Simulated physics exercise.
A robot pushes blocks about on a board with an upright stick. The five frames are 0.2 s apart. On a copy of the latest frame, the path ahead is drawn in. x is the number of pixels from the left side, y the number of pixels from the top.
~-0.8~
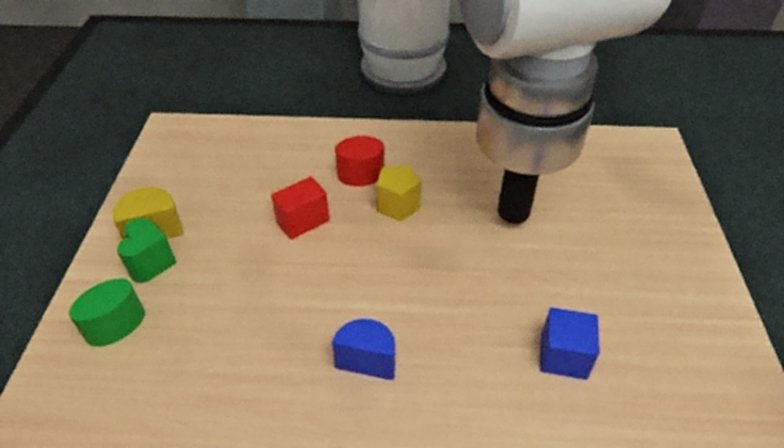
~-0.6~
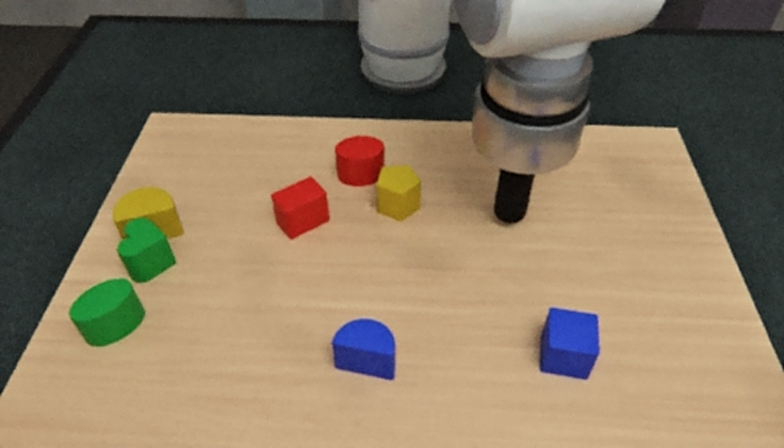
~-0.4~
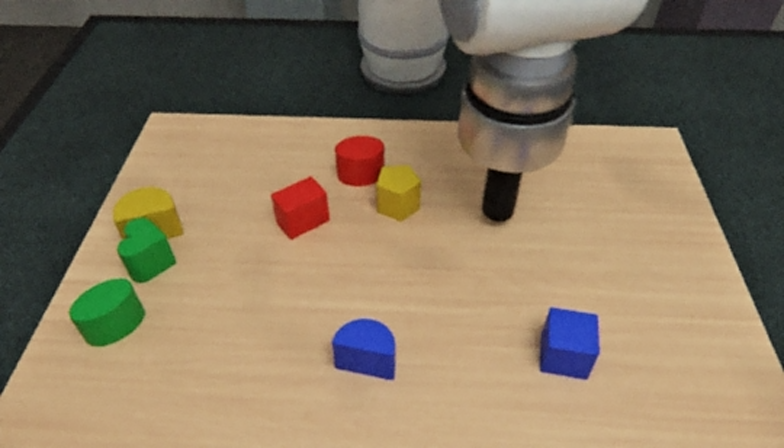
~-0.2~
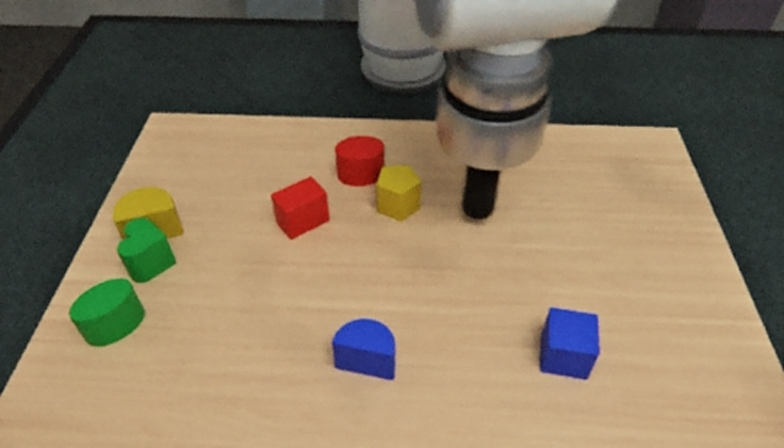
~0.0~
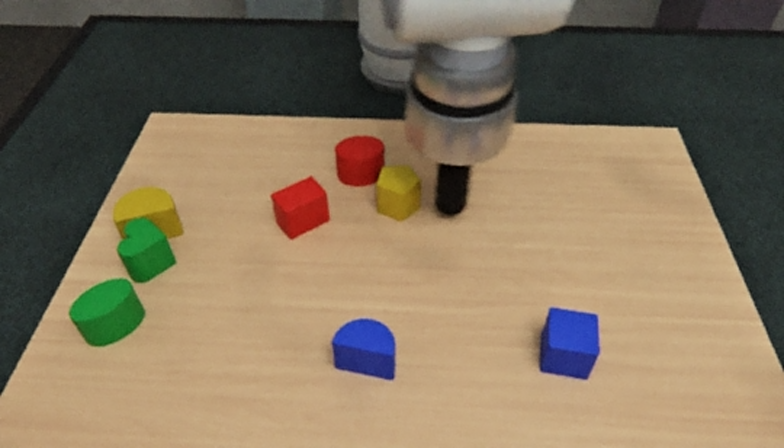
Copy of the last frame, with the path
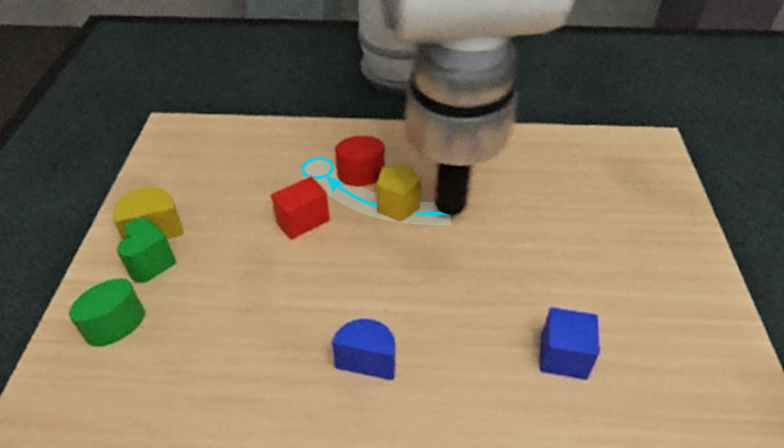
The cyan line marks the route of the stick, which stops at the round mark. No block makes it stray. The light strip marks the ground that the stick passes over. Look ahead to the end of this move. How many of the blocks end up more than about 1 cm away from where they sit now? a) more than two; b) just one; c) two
Option c.
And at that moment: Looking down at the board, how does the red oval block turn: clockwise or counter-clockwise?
Seen from above, its turn is clockwise.
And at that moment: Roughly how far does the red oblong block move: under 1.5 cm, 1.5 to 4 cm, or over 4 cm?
It goes hardly anywhere, under 1.5 cm.
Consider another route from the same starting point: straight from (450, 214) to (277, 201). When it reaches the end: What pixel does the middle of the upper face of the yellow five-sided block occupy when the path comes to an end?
So, by the moment the path ends, you'll find the top centre of the yellow five-sided block at (287, 151).
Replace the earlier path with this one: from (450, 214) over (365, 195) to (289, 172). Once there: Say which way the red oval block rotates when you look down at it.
If we look at it from overhead, the red oval block pivots clockwise.
Path on the board, from (450, 214) via (396, 210) and (350, 194), ending at (318, 168).
What follows on the original path. One third of the way, stick (395, 201); yellow five-sided block (359, 172).
Two thirds of the way, stick (349, 185); red oval block (354, 142), turned 30° clockwise; yellow five-sided block (311, 160).
At the end, stick (317, 159); red oblong block in place; red oval block (355, 138), turned 40° clockwise; yellow five-sided block (286, 155), turned 75° anticlockwise.
